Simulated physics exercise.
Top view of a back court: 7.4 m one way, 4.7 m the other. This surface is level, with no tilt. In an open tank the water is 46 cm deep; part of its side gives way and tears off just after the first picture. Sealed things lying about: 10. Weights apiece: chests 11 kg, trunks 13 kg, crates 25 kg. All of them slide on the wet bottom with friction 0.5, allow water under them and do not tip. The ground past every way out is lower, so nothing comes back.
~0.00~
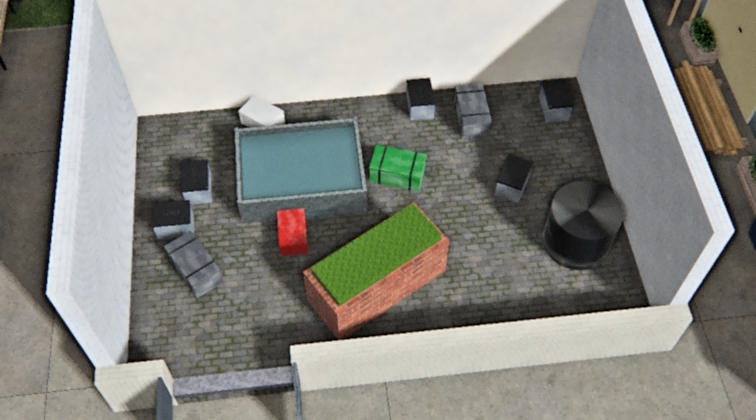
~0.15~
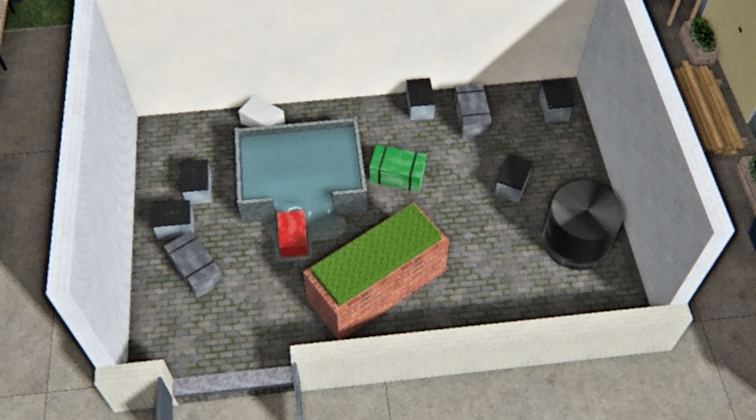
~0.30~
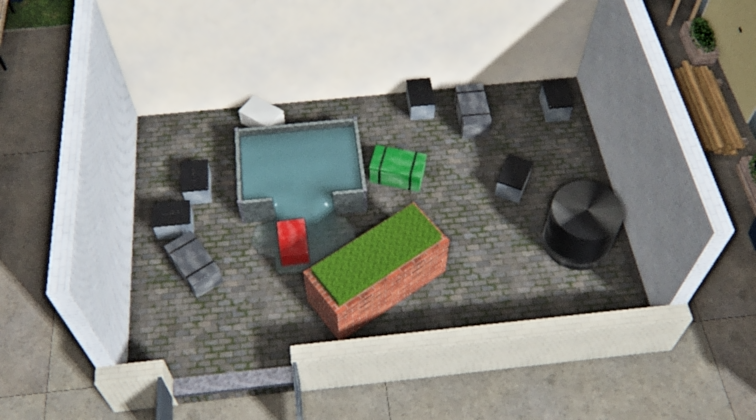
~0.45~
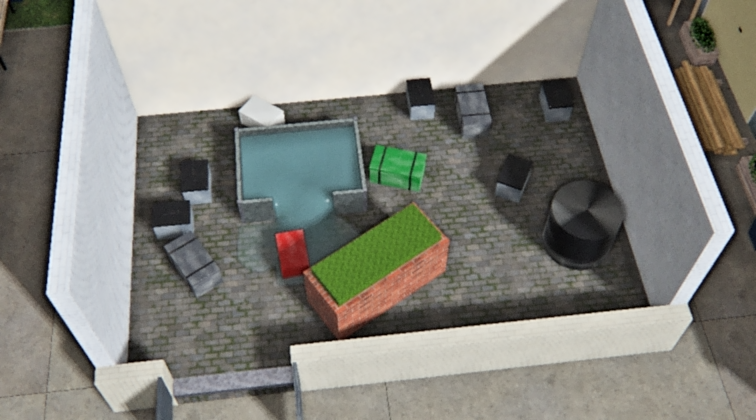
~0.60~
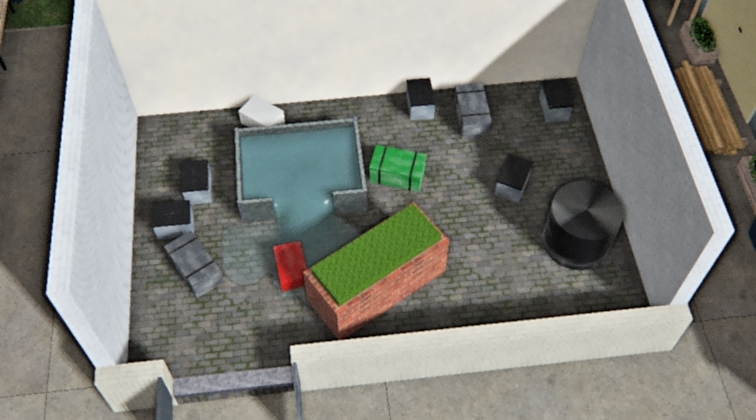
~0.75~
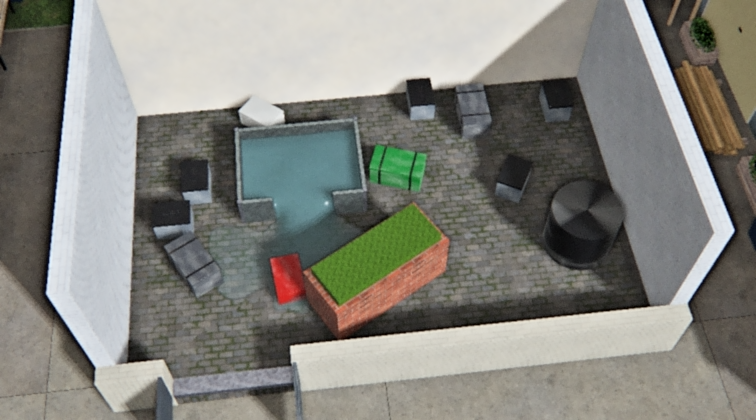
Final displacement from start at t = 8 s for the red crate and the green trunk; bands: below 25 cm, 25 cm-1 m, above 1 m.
The red crate will be over a metre off; the green trunk will be displaced a moderate amount.
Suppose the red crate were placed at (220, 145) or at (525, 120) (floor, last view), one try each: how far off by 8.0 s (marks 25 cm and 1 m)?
One try each gives this: It remains roughly in place, then it remains roughly in place.
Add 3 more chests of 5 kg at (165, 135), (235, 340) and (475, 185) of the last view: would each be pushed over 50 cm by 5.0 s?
Order as asked - not as far, farther, not as far.
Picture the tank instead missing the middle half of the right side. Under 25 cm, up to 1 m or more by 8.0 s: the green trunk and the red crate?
Well, the green trunk goes a long way and the red crate basically stays there.
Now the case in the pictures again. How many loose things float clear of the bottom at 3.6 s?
Count at that moment: 0.
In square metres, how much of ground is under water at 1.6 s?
Roughly 8.5 m2.
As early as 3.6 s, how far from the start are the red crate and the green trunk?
Close to 250 cm for the first and 60 cm for the second.
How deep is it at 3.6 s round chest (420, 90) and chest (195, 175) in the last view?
First roughly 0 cm, second roughly 0 cm.
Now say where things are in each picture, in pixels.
The red crate at (292, 227), on the bottom; the green trunk at (398, 161), on the bottom; 2.4 m2 under water; 0 of 10 have shifted, in the first frame.
The red crate at (292, 228), on the bottom; the green trunk at (398, 161), on the bottom; water covers 2.7 m2; 0 of 10 have shifted, in the second frame.
The red crate at (292, 237) rests on the ground, 18 cm from its start; the green trunk at (398, 161), on the bottom; 3.2 m2 under water; 1 of 10 have shifted, in the third frame.
The red crate at (292, 249) rests on the ground, 38 cm from its start; the green trunk at (398, 161) rests on the ground; 3.8 m2 under water; 1 of 10 have shifted, in the fourth frame.
The red crate at (290, 261), on the bottom, 58 cm from its start; the green trunk at (398, 161) rests on the ground; 4.3 m2 under water; 1 of 10 have shifted, in the fifth frame.
The red crate at (288, 274), on the bottom, 79 cm from its start; the green trunk at (398, 161), on the bottom; 4.7 m2 under water; 1 of 10 have shifted, in the sixth frame.
After 1.6 s the red crate is near (234, 346), 2.0 m from its start, aground; the green trunk is near (398, 161), 0.0 m from its start, aground; 0 of 10 are out; 0 afloat.
After 3.6 s the red crate is near (194, 380), 2.7 m from its start, aground; the green trunk is near (399, 128), 0.6 m from its start, aground; 0 of 10 are out; 0 afloat.
After 5.6 s the red crate is near (194, 380), 2.7 m from its start, aground; the green trunk is near (399, 126), 0.7 m from its start, aground; 0 of 10 are out; 0 afloat.
After 8.0 s the red crate is near (194, 380), 2.7 m from its start, aground; the green trunk is near (399, 126), 0.7 m from its start, aground; 0 of 10 are out; 0 afloat.
